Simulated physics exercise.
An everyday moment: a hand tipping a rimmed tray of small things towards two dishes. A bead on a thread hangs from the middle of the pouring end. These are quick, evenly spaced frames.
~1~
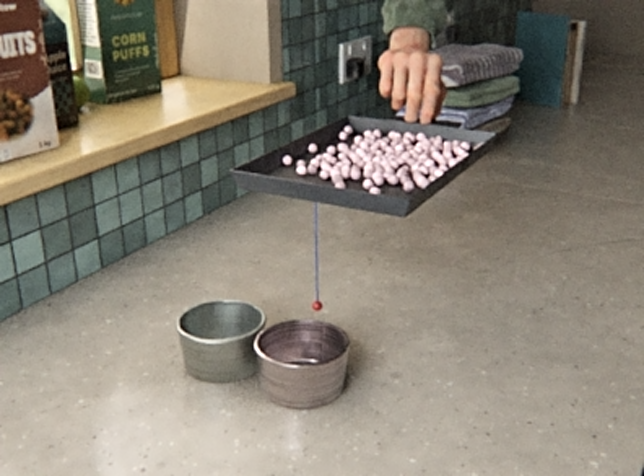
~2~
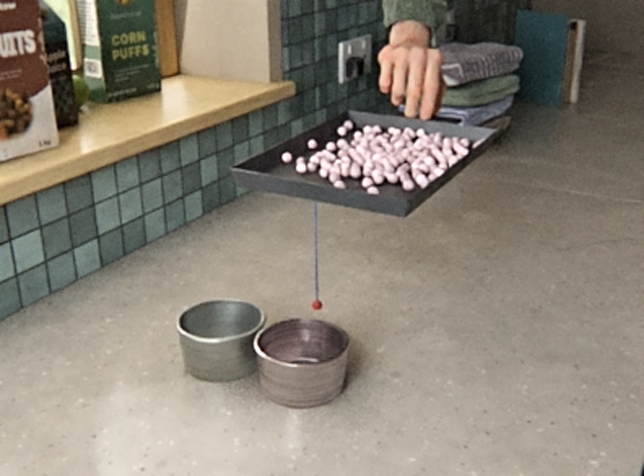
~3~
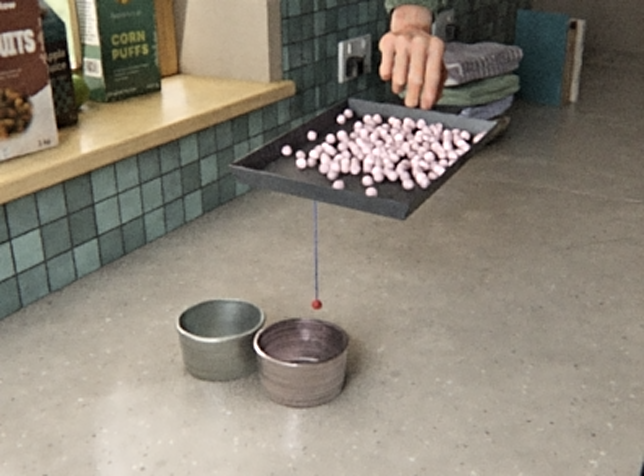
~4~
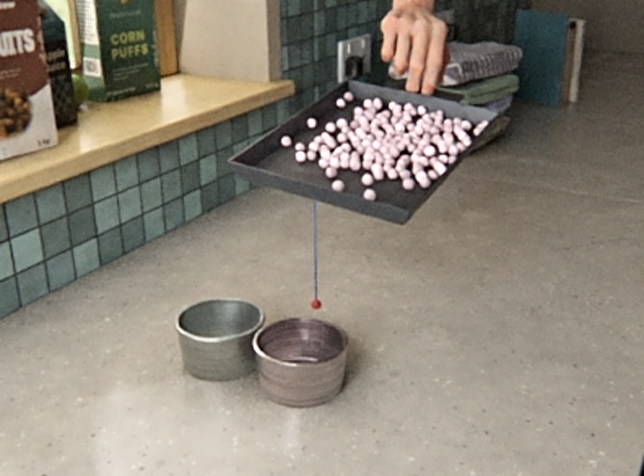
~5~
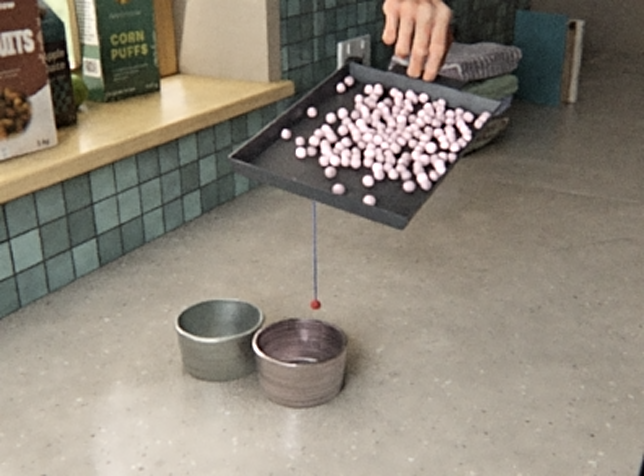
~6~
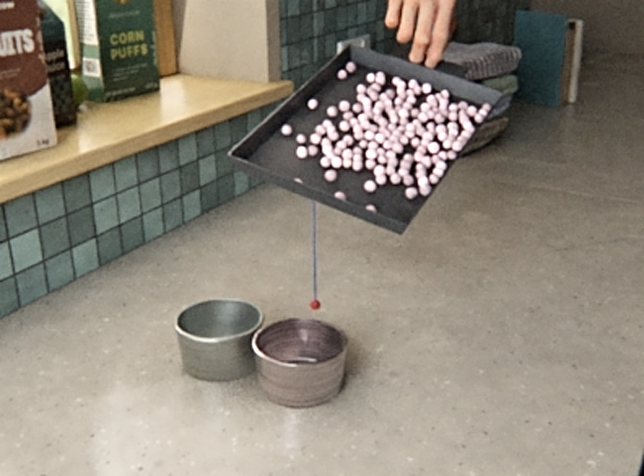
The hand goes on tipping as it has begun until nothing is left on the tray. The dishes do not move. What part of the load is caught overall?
Together they catch under half.
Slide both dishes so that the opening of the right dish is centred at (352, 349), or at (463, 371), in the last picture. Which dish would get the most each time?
The first try: The dish on the right. The second: Left.
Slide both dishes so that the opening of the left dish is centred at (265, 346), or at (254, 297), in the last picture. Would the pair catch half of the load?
First less than half, then under half.
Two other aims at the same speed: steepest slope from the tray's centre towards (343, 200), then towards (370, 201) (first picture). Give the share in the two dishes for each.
Near 30 % and 10 %.
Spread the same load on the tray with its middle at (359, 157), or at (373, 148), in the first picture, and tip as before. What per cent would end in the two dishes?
The first gives 0 %, the second 0 %.
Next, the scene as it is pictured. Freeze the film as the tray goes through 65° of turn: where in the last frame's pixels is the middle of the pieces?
At about (394, 238).
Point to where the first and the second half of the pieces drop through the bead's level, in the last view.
The first part at (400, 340); the rest at (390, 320).
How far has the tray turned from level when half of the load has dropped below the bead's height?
At about 80°.
Just after the last frame, tray tipped steeply; roughly two thirds on the tray; just a few in the right dish; about a tenth outside both; roughly a quarter in the air.
A moment on, tray tipped past a quarter turn; just a few on the tray; just a few in the right dish; almost all outside both; about a tenth in the air.
Further on, tray tipped past a quarter turn; just a few in the right dish; almost all outside both.
When it is over, tray tipped past a quarter turn; just a few in the right dish; not one in the left dish; almost all outside both.
